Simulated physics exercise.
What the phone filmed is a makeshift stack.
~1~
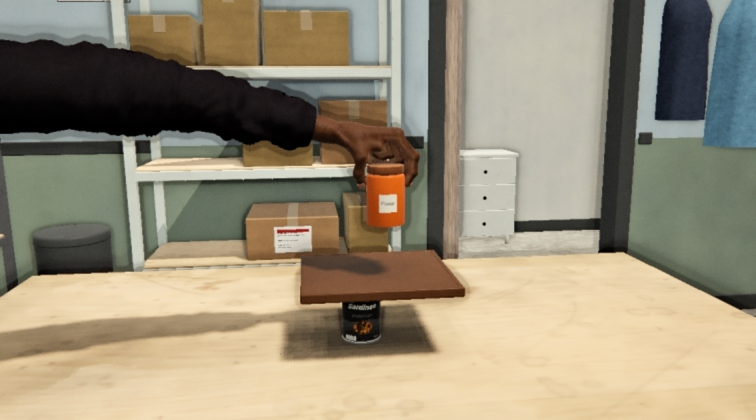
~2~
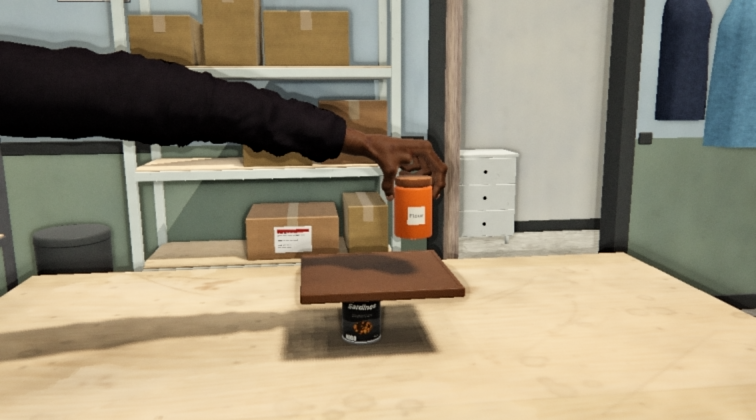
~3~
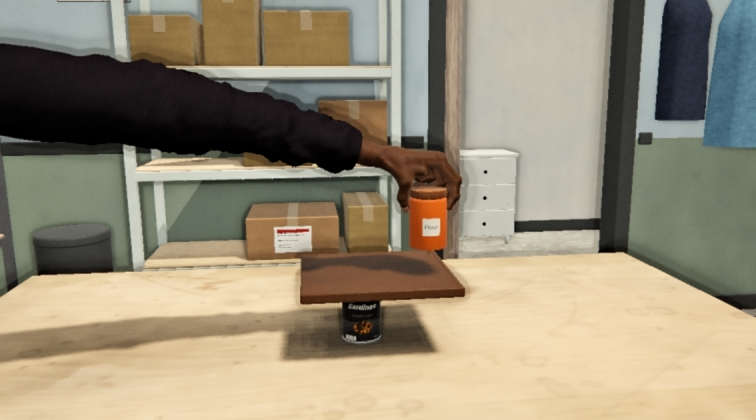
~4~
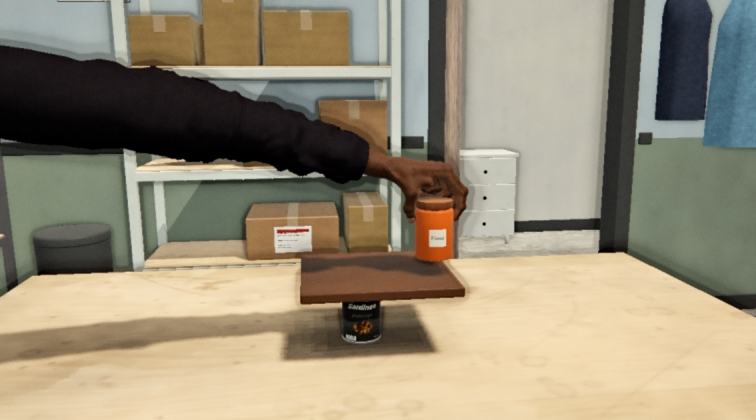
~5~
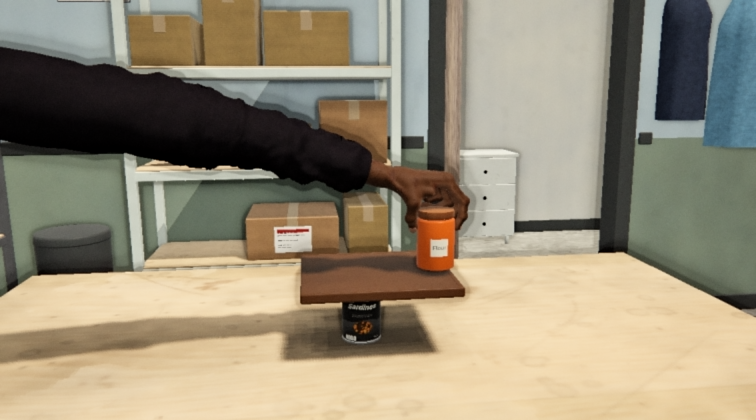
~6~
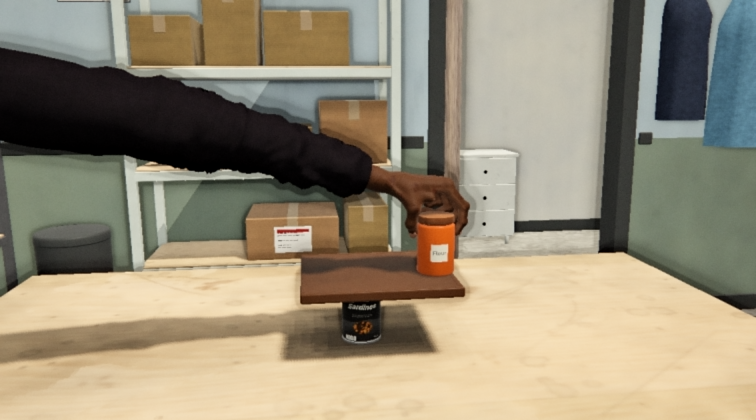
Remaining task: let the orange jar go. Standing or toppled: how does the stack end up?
The stack ends up toppled.
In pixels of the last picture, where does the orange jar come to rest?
Around (499, 321).
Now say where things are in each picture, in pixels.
On its way; orange jar (385, 194); black tin (361, 309), in the first picture.
On its way; orange jar (413, 206); black tin (361, 309), in the second picture.
On its way; orange jar (428, 218); black tin (361, 309), in the third picture.
On its way; orange jar (434, 228); black tin (361, 309), in the fourth picture.
On its way; orange jar (436, 238); black tin (361, 309), in the fifth picture.
Set down, still held; orange jar (436, 243); black tin (361, 309), in the sixth picture.
Then, 0.30 s on from there, orange jar now fallen; brown lid turned 50° from how it was put.
Then, 0.50 s on from there, brown lid turned 44° from how it was put.
Then, 1.00 s on from there, brown lid turned 36° from how it was put.
In the end, fallen, orange jar; toppled in the stack, brown lid; black tin unmoved. At the end, from the last picture's camera, orange jar near (499, 321). The stack loses its balance.
